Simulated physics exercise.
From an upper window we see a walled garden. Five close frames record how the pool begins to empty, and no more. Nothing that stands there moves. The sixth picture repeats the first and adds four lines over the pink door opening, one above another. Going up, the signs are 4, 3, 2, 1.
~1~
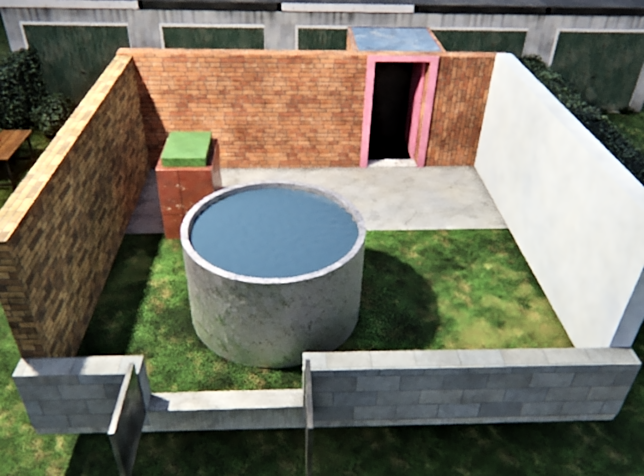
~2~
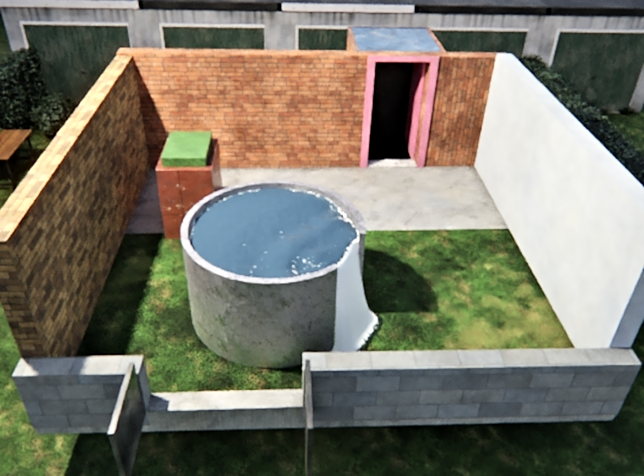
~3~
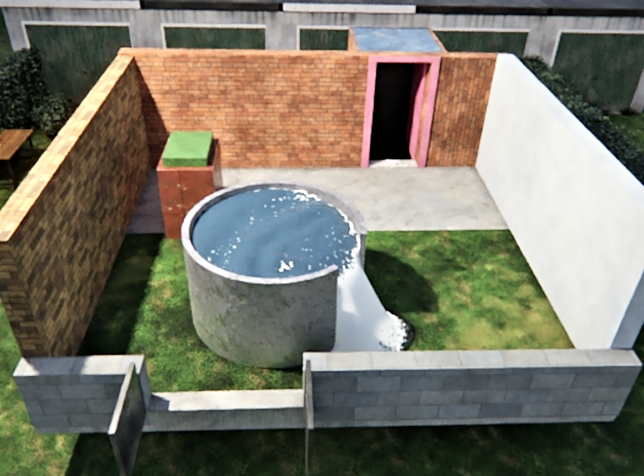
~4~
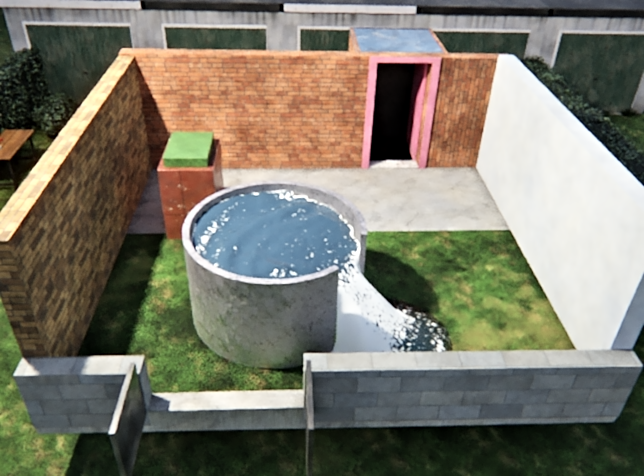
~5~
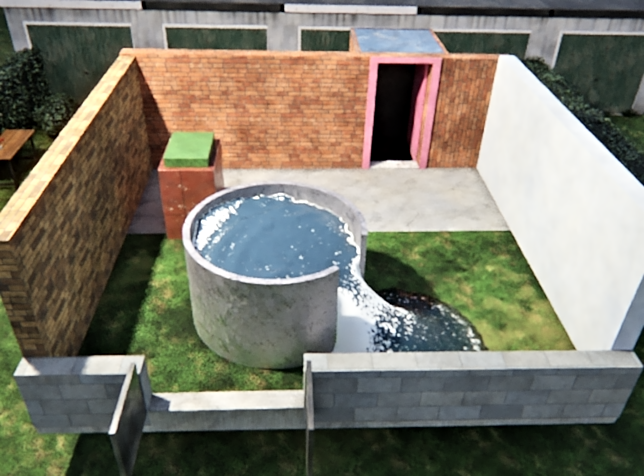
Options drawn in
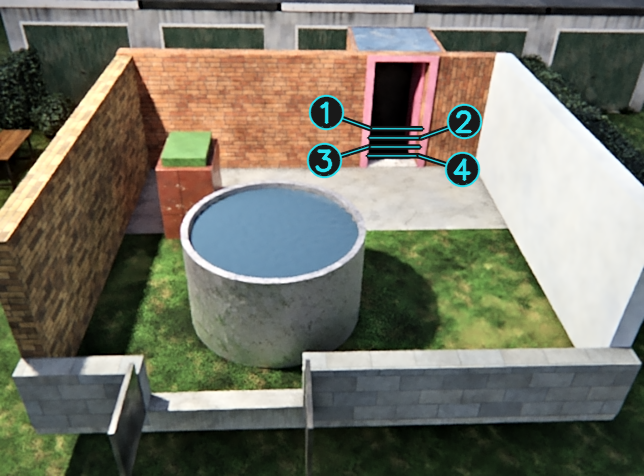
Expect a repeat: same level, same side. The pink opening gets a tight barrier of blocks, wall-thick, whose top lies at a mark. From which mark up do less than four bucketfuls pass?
4 will do.
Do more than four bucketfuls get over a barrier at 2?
No, not at all.
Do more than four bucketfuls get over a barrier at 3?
No, not at all.
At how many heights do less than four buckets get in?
All of the four.
On the marked copy, 1 at (396, 128); 2 at (395, 137); 3 at (394, 146); 4 at (393, 155); from the bottom up 4, 3, 2, 1.
With 1, nothing gets over.
With 2, nothing gets over.
With 3, nothing gets over.
With 4, a splash gets over, under a bucket.
